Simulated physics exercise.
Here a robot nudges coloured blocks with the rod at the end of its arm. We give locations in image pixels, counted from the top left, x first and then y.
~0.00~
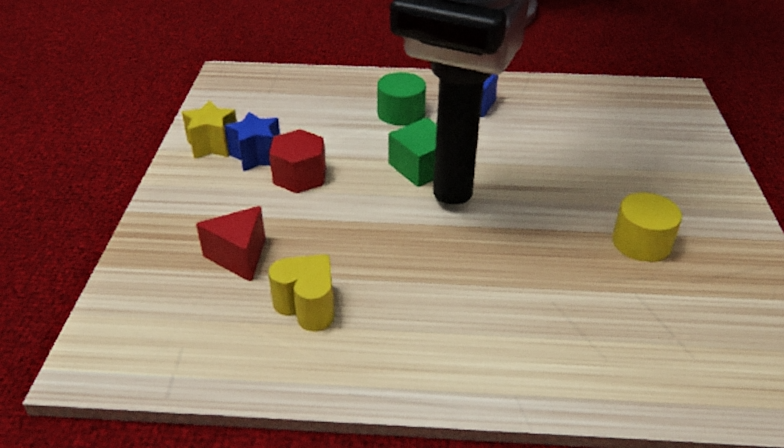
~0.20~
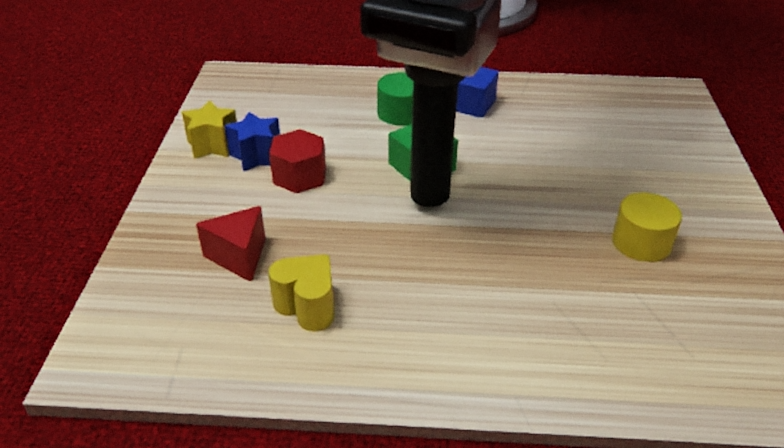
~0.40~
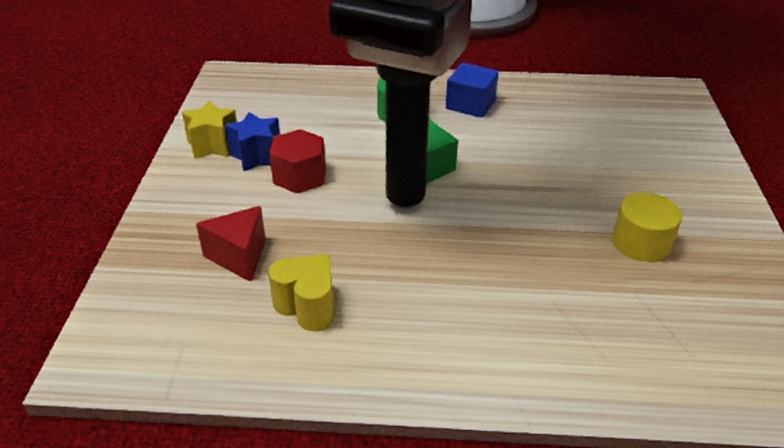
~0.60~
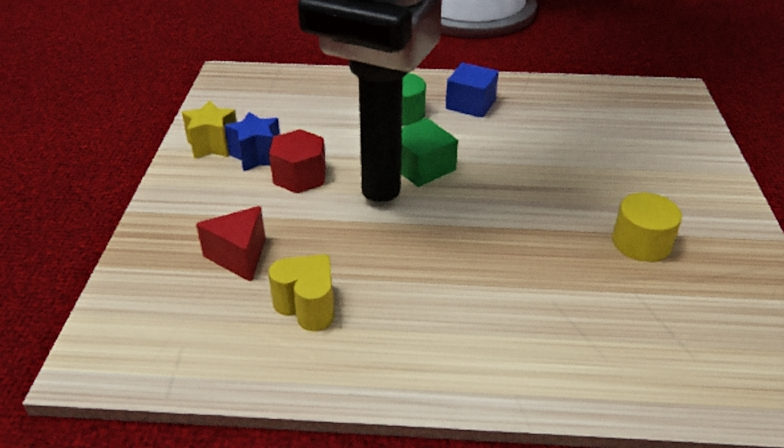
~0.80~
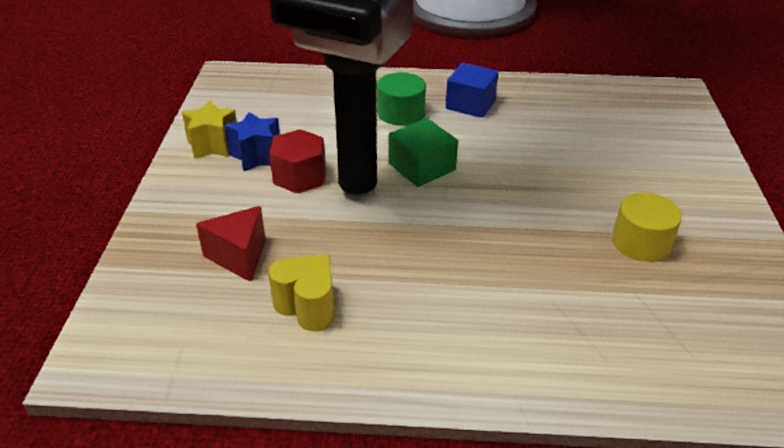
Black robot rod sliding left in front of the green blocks towards the red hexagon, while the coloured blocks stay still.
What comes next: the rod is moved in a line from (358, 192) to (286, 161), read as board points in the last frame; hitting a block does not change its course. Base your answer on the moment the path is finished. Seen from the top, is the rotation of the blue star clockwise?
That would be a yes.
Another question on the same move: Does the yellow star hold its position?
My answer is no.
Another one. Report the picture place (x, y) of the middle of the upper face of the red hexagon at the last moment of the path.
(239, 138)
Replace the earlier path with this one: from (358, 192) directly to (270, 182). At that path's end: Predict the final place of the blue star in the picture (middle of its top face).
(235, 106)
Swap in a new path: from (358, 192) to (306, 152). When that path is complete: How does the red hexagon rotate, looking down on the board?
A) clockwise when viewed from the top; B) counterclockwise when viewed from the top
That would be B.
The first path, step by step. Halfway along, rod (320, 167); yellow star (198, 112); blue star (238, 119), turned 15° clockwise; red hexagon (274, 140).
At the end, rod (285, 152); yellow star (188, 106), turned 20° anticlockwise; blue star (225, 116), turned 60° clockwise; red hexagon (239, 138), turned 25° anticlockwise; green square still.
